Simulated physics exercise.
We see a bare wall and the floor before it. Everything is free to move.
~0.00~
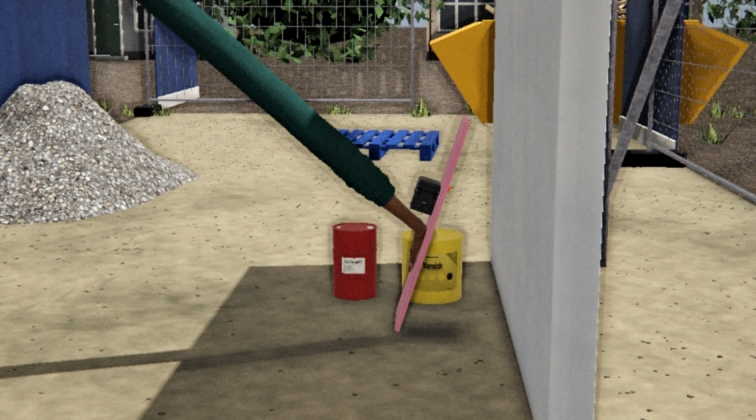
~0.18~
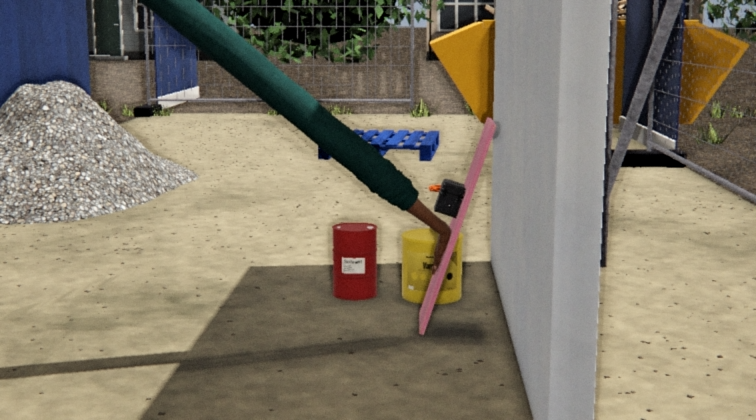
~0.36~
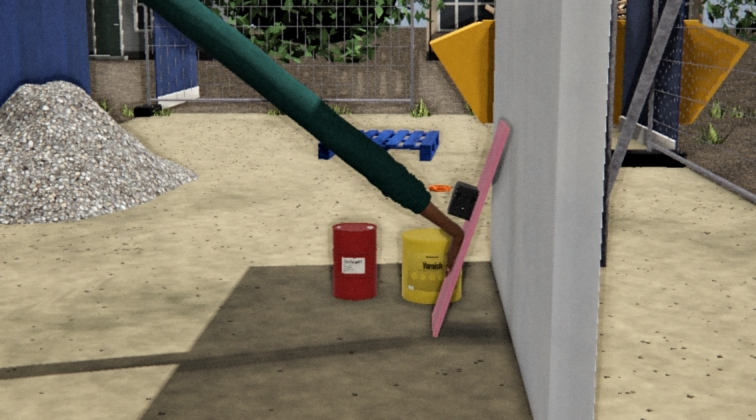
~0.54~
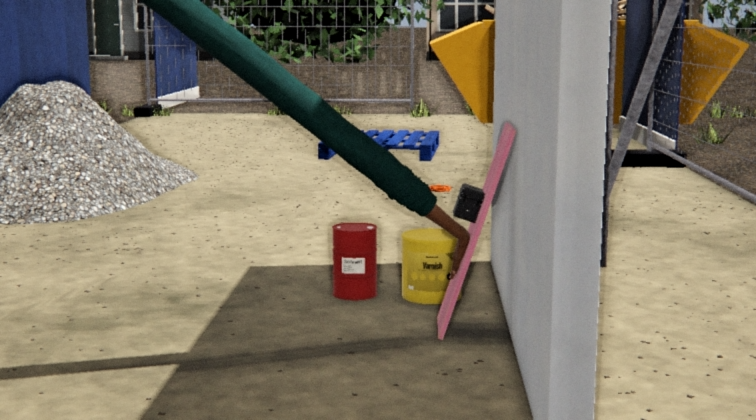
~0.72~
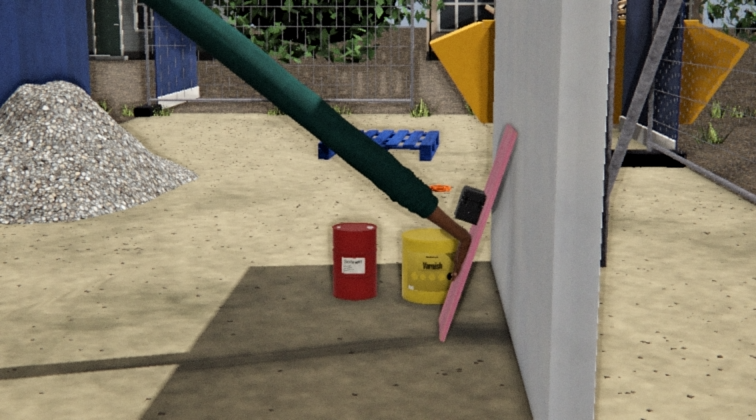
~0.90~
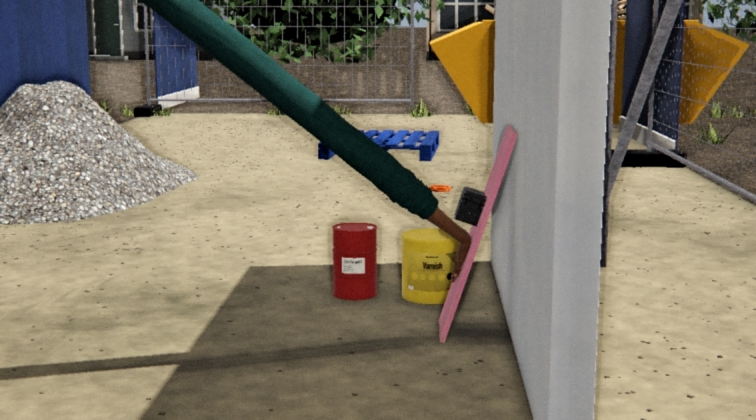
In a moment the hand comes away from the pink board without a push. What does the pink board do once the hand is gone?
It remains leaning.
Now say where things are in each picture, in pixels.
The first frame shows not yet at the wall; pink board (431, 222); yellow pail (432, 266).
The second frame shows not yet at the wall; pink board (456, 225); yellow pail (432, 266).
The third frame shows not yet at the wall; pink board (469, 227); yellow pail (432, 266).
The fourth frame shows not yet at the wall; pink board (475, 229); yellow pail (432, 266).
The fifth frame shows leant on the wall, still held; pink board (476, 231); yellow pail (432, 266).
The sixth frame shows leant on the wall, still held; pink board (476, 232); yellow pail (432, 266).
After 1.60 s, nothing has stirred.
After 2.80 s, pink board resting near (477, 232).
At rest (4.5 s), all 3 in place. Seen from the same camera at the end, pink board near (477, 232). The board stays up.
